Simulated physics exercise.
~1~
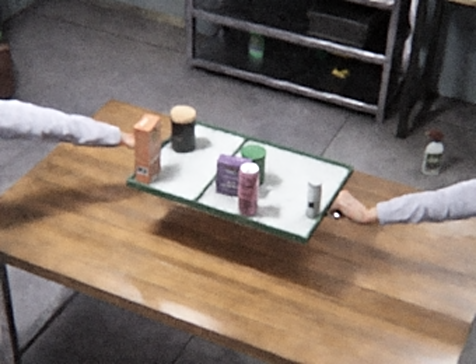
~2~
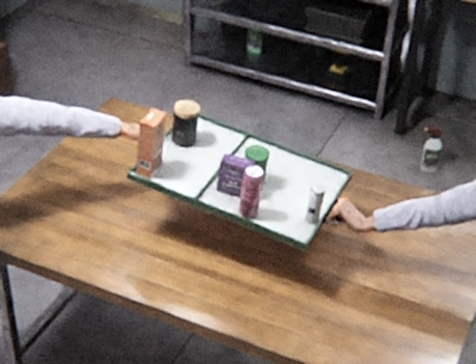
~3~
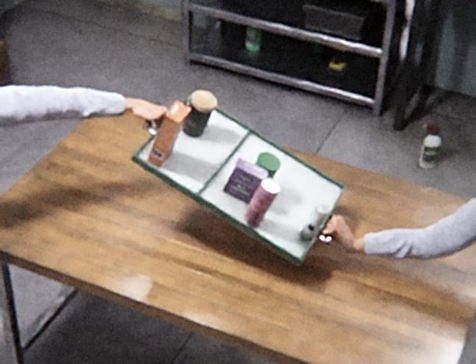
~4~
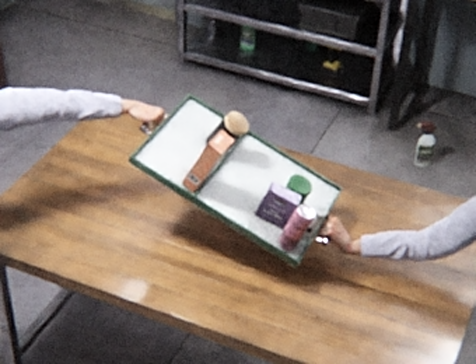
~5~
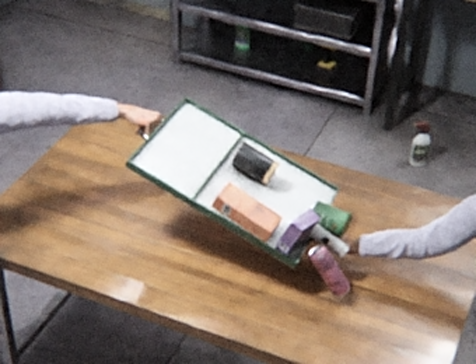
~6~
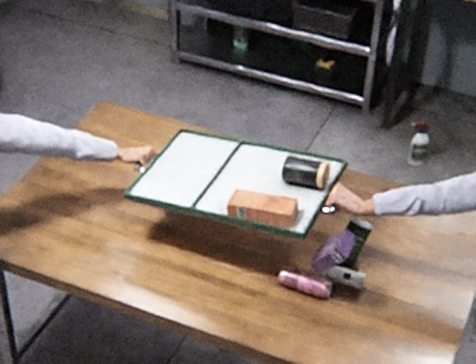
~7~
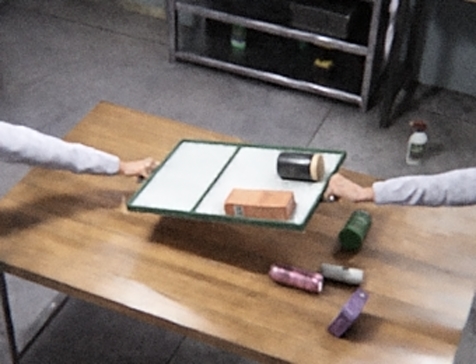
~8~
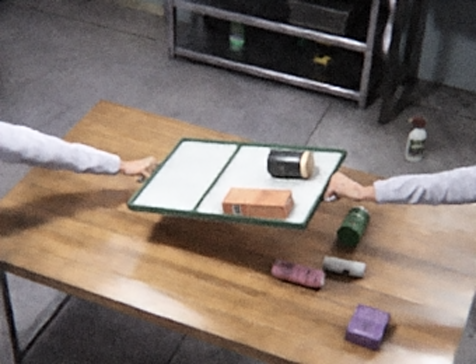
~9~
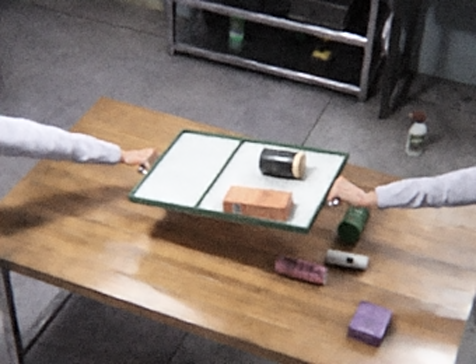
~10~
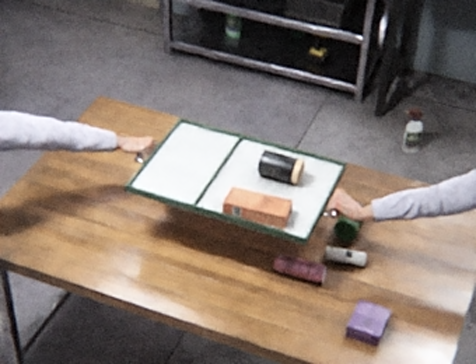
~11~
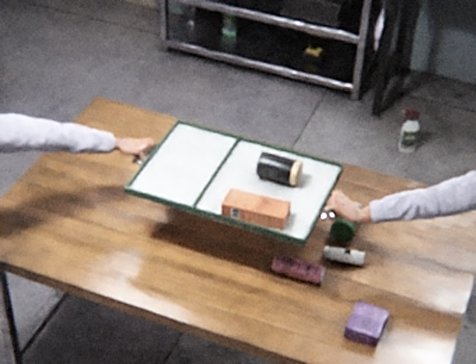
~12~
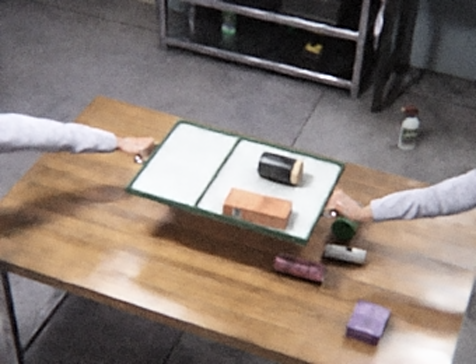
A green-rimmed white tray, held at each end by a hand above a wooden table, is seen from above in a grey-floored room with metal shelves behind. An orange packet and black jar stand on its left, with a purple packet, green tin, pink can and small pale shaker on its right. The hands tip the right edge down, and everything leans and slides that way. The packet and jar topple, while the other four items spill onto the table. The tray swings back to nearly level, and the orange packet and black jar remain lying on it.
